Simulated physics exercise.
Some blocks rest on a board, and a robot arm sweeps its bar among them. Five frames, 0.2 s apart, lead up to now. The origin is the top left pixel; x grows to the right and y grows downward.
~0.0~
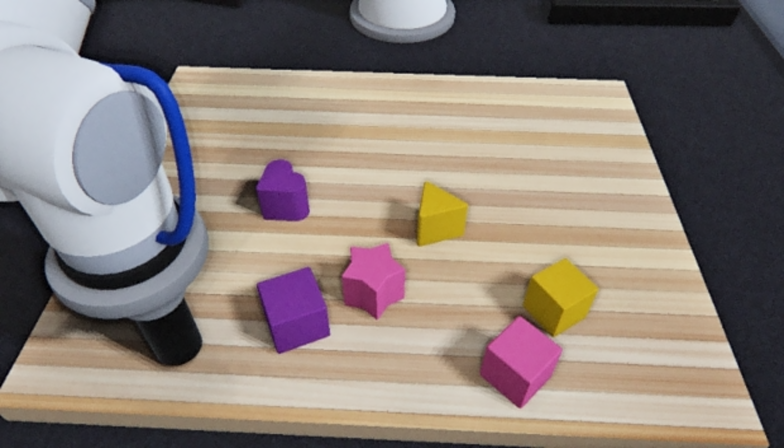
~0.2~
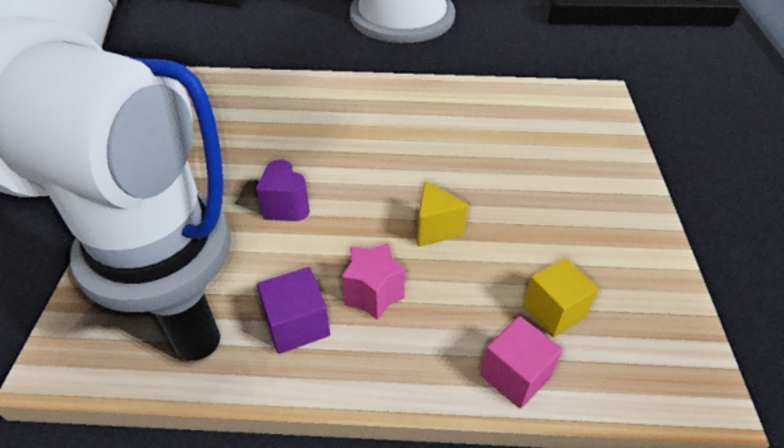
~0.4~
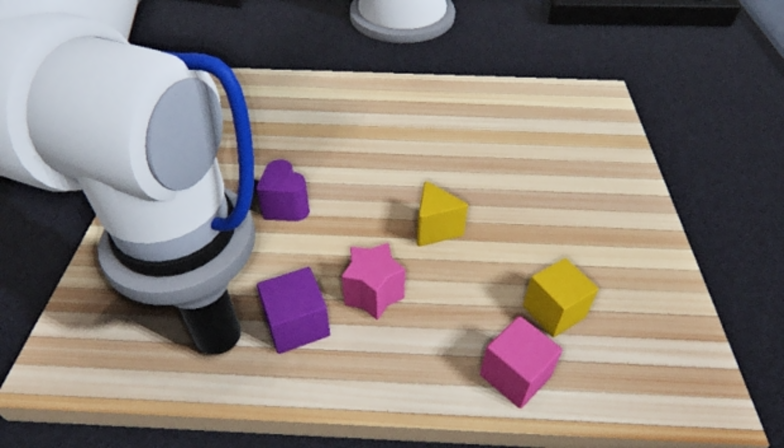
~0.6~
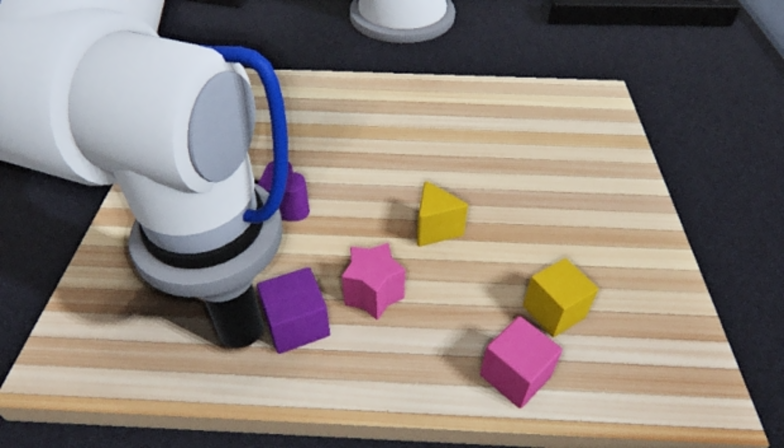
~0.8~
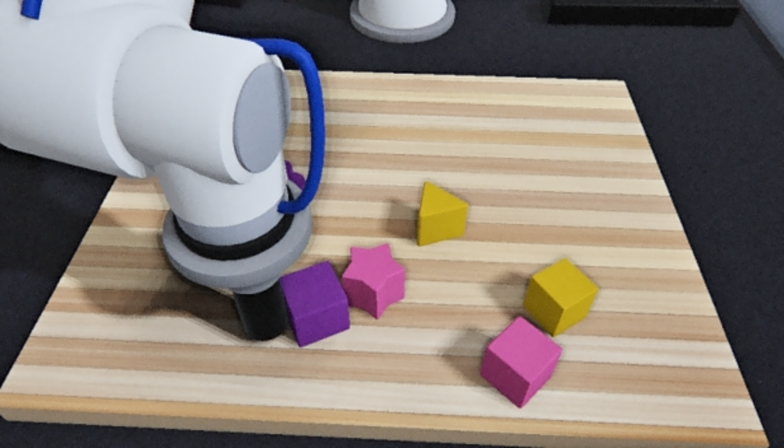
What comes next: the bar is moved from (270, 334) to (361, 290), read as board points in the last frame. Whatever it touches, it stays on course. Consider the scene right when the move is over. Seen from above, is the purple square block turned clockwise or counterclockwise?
Spins clockwise.
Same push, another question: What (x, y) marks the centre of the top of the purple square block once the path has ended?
So, by the moment the path ends, you'll find the top centre of the purple square block at (409, 255).
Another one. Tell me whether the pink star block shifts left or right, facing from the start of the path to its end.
The right-hand side.
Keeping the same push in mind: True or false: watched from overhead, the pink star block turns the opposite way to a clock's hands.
True.
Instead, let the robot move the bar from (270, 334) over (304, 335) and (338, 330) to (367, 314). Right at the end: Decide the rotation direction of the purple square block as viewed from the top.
From overhead, the rotation is counterclockwise.
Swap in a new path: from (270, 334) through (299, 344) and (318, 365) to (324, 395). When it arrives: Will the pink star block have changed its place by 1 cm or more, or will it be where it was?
It is shoved along.
What follows on the original path. Halfway along, bar (316, 299); purple square block (363, 272), turned 15° clockwise; pink star block (414, 250), turned 15° anticlockwise.
At the end, bar (361, 279); purple square block (409, 255), turned 25° clockwise; pink star block (458, 238), turned 20° anticlockwise; yellow triangular piece unmoved.
